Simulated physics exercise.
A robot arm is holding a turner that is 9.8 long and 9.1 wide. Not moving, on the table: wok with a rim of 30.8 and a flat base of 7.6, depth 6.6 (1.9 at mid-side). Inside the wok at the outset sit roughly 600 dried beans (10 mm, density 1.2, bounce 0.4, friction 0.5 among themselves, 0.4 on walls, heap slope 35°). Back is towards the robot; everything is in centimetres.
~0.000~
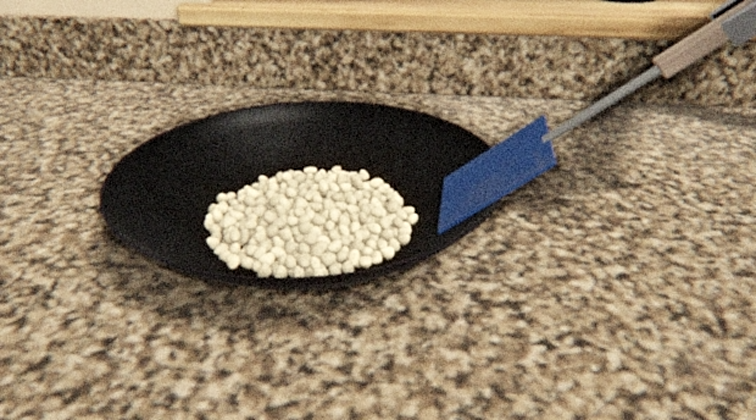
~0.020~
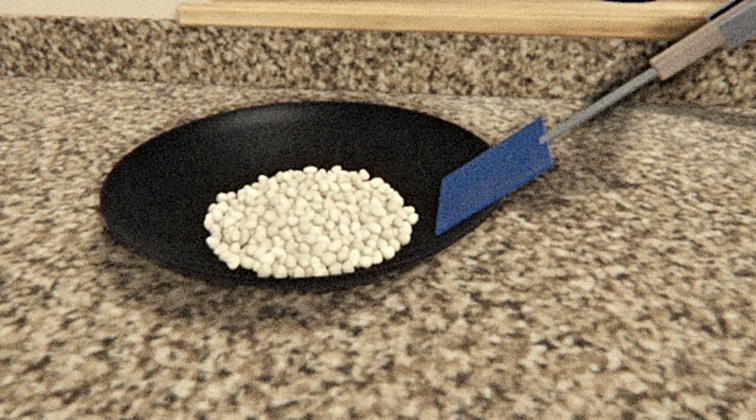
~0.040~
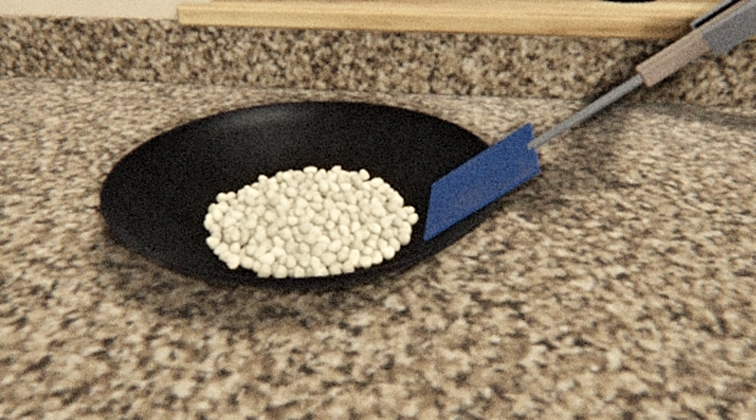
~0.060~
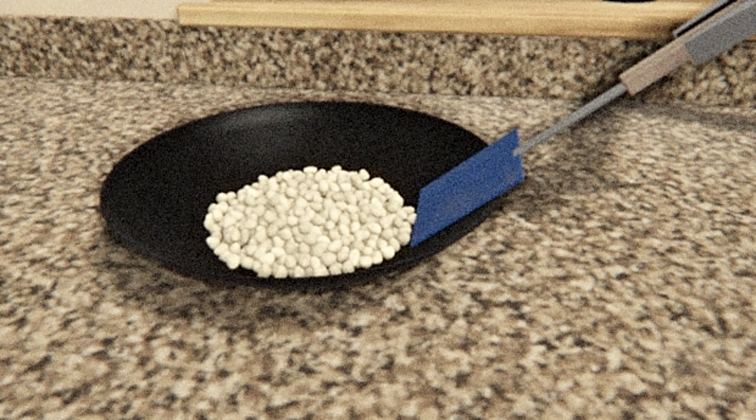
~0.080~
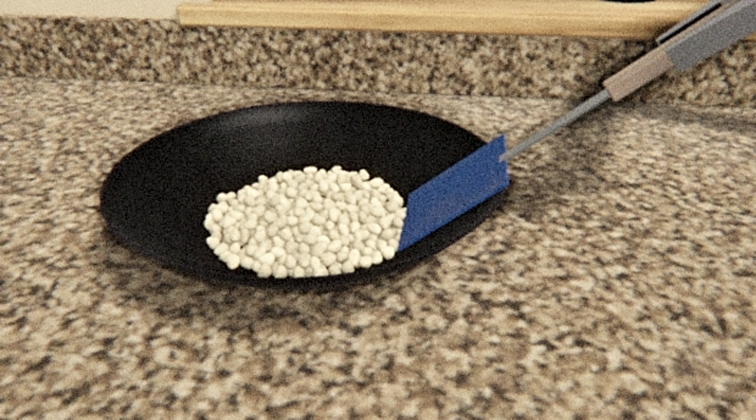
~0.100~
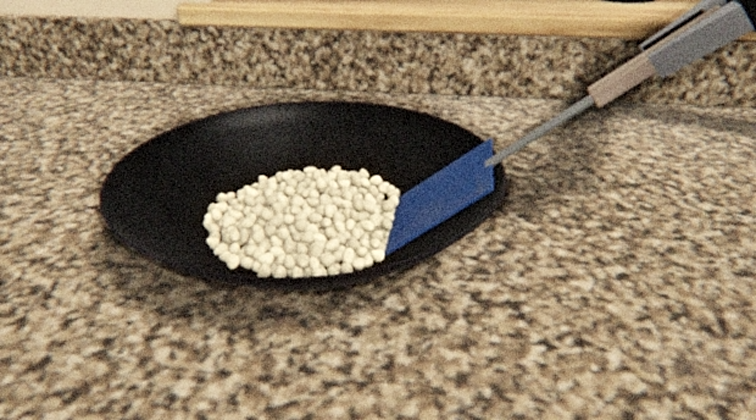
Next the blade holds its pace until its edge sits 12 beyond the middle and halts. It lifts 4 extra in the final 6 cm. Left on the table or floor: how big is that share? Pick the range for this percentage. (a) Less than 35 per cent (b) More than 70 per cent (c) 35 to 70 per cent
Option a: Less than 35 per cent.
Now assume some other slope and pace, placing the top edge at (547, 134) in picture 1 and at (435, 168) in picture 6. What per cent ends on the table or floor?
Some 50 percent ends up on the table or floor.
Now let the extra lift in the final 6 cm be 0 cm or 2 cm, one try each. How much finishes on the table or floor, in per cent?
Roughly 35 per cent, then 35 per cent.
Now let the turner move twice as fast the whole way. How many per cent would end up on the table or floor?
I'd say close to 45 per cent.
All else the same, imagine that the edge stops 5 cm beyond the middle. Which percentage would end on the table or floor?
Then the share is near 0 in a hundred.
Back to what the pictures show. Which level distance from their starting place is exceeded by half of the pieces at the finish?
I'd estimate close to 8 centimetres.
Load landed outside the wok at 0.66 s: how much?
It is near 20 percent.
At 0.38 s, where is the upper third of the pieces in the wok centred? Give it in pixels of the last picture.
Near (172, 161).
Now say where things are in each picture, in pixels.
In the first picture, turner top edge at (549, 137), sloping 39°; upper third of the load around (315, 210), from x 210 to 410, top at y 170; 601 in the wok.
In the second picture, turner top edge at (547, 139), sloping 39°; upper third of the load around (315, 210), from x 210 to 410, top at y 170.
In the third picture, turner top edge at (535, 145), sloping 39°; upper third of the load around (315, 210), from x 210 to 410, top at y 170.
In the fourth picture, turner top edge at (520, 152), sloping 39°; upper third of the load around (315, 210), from x 210 to 410, top at y 170.
In the fifth picture, turner top edge at (506, 157), sloping 39°; upper third of the load around (315, 209), from x 210 to 410, top at y 170.
In the sixth picture, turner top edge at (492, 162), sloping 39°; upper third of the load around (313, 207), from x 210 to 405, top at y 170; 601 in the wok.
By 0.24 s, sloping 39°, highest piece 5 above the table; 601 in the wok.
By 0.38 s, sloping 39°, highest piece 9 above the table; 596 in the wok, 5 on the blade or in flight.
By 0.66 s, sloping 39°, highest piece 7 above the table; 451 in the wok, 121 on the table or floor, 29 on the blade or in flight.
By 1.71 s, sloping 39°, highest piece 7 above the table; 451 in the wok, 150 on the table or floor.
Final count, 451 in the wok, 150 on the table or floor. That is 25 % on the table or floor.
